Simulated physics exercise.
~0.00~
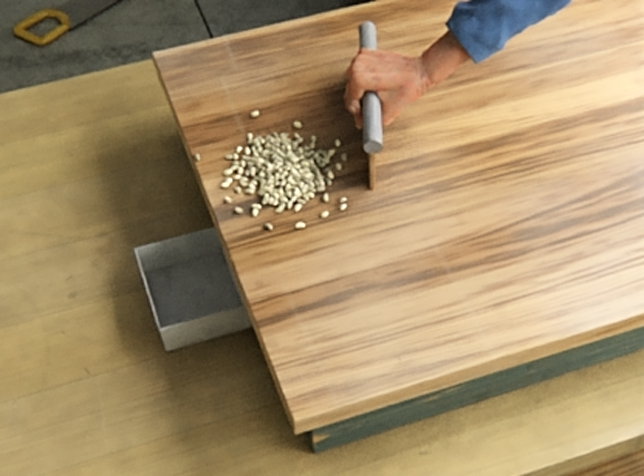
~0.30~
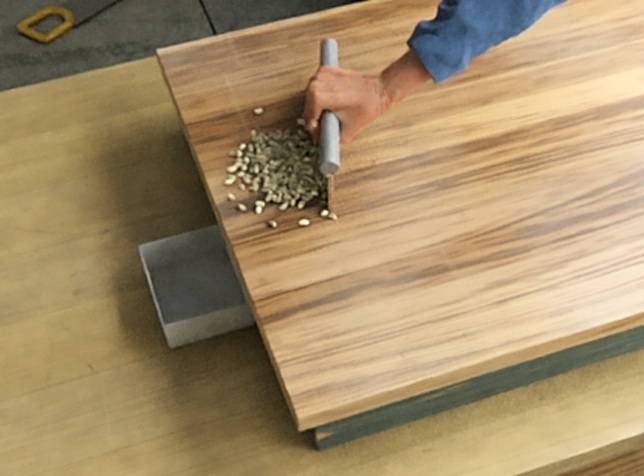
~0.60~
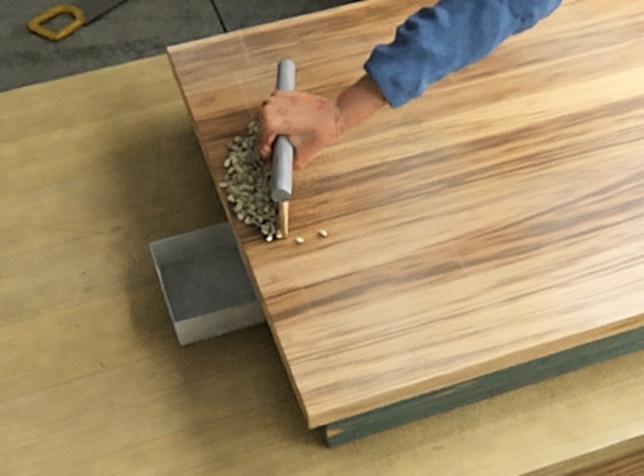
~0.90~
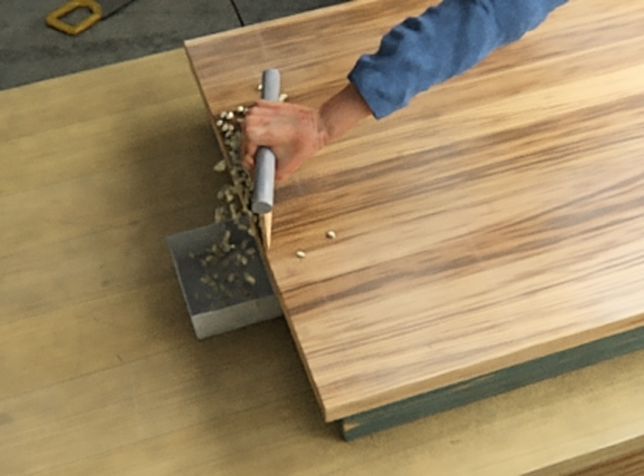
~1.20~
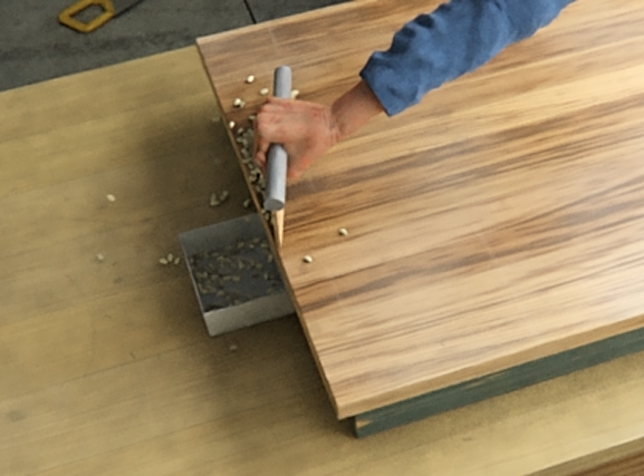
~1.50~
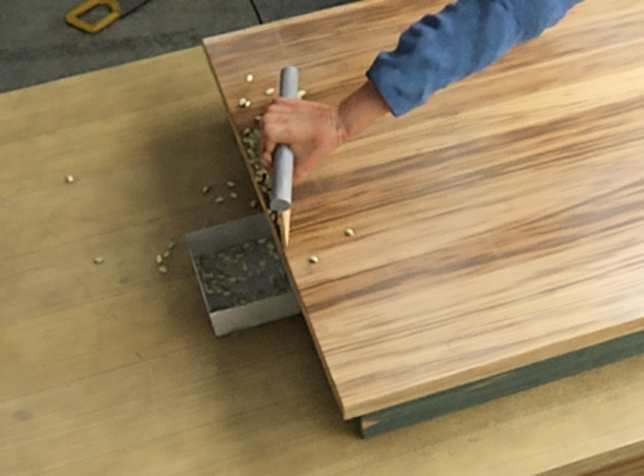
A hand in a blue sleeve pushed a pile of white beans left across a striped wooden board with a scraper, stopping at the edge; many dropped into the tin below, some scattered outside it, and the rest stayed on top.
